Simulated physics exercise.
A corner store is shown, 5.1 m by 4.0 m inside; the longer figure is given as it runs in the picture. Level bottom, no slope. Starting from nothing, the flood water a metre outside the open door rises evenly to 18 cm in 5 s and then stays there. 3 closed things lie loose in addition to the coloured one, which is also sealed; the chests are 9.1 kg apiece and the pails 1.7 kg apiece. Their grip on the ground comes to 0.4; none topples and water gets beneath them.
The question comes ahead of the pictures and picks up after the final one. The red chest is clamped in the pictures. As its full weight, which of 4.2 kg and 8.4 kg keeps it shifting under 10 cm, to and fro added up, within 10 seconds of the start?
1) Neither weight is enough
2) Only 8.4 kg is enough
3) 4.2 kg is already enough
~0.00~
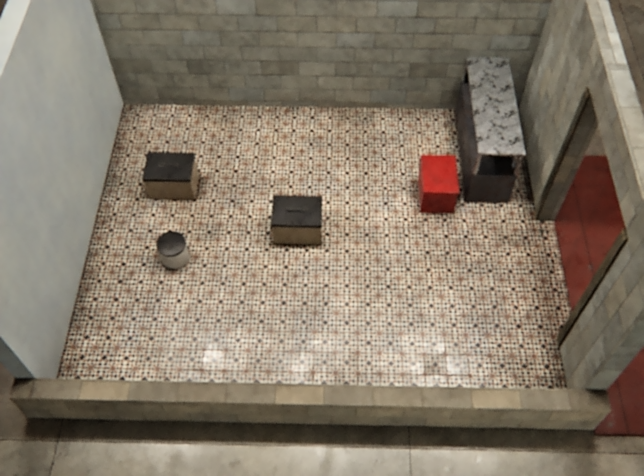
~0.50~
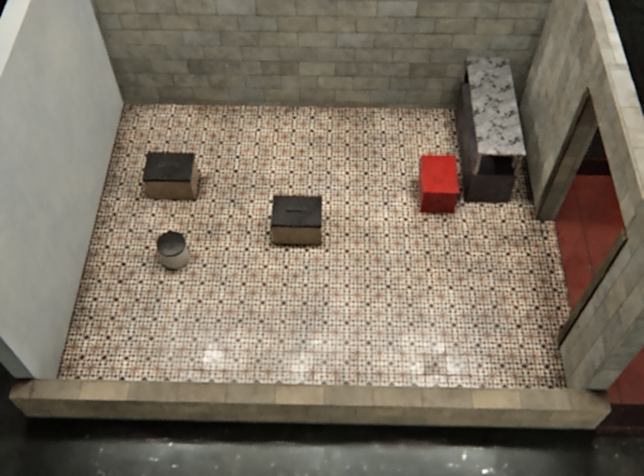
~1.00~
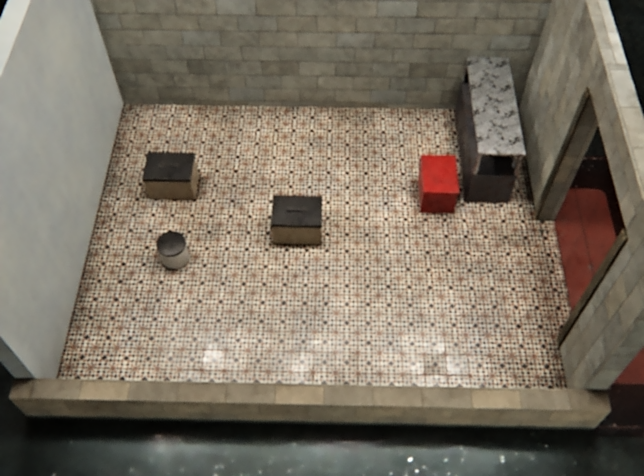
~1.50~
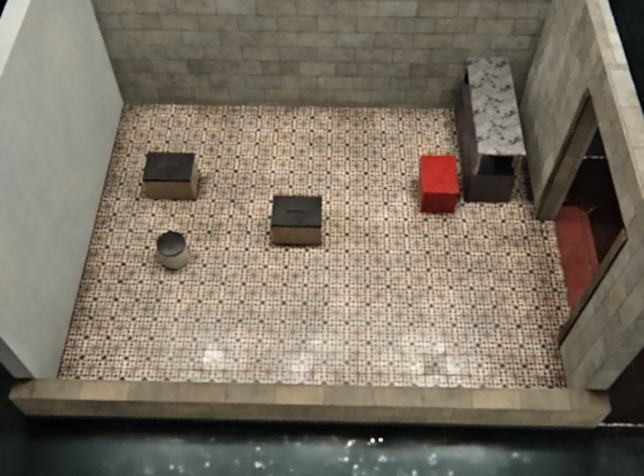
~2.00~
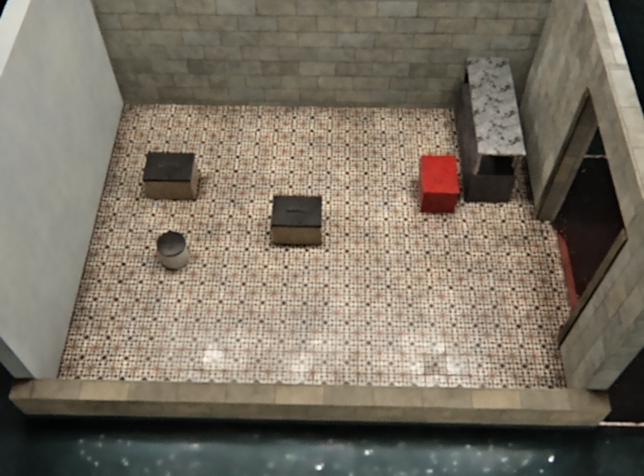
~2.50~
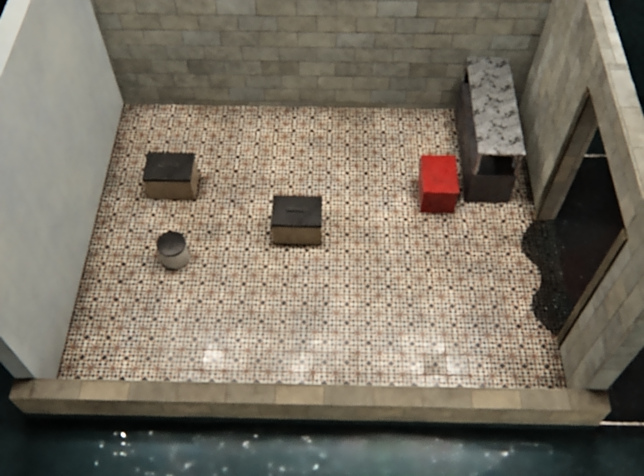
1.
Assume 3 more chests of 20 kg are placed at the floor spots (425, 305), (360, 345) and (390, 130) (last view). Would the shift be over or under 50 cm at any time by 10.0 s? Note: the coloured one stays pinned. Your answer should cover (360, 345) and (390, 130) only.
Those two come out inside the line and inside the line, in that order.
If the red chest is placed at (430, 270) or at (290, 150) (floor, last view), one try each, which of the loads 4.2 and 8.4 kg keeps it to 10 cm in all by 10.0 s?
Well, at the first spot no weight will do, and at the second no weight will do.
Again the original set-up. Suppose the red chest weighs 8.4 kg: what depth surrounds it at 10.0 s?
Depth: Approx. 3 cm.
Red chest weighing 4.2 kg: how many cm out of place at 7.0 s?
Displacement near 100 cm.
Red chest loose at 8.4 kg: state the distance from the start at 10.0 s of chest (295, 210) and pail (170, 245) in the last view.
Respectively 150 and 140 cm.
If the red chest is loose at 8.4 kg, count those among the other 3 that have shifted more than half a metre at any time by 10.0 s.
By my count, 2.
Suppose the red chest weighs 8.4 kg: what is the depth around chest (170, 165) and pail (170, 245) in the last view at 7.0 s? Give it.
0 and 2 cm.
After 3.5 s the red chest would be 0 cm from its start with 4.2 kg and 0 cm from its start with 8.4 kg; 0 cm of water round it then.
After 4.5 s the red chest would be 0 cm from its start with 4.2 kg and 0 cm from its start with 8.4 kg; 1 cm of water round it then.
After 7.0 s the red chest would be 97 cm from its start with 4.2 kg and 67 cm from its start with 8.4 kg; 2 cm of water round it then.
After 10.0 s the red chest would be 116 cm from its start with 4.2 kg and 75 cm from its start with 8.4 kg; 3 cm of water round it then.
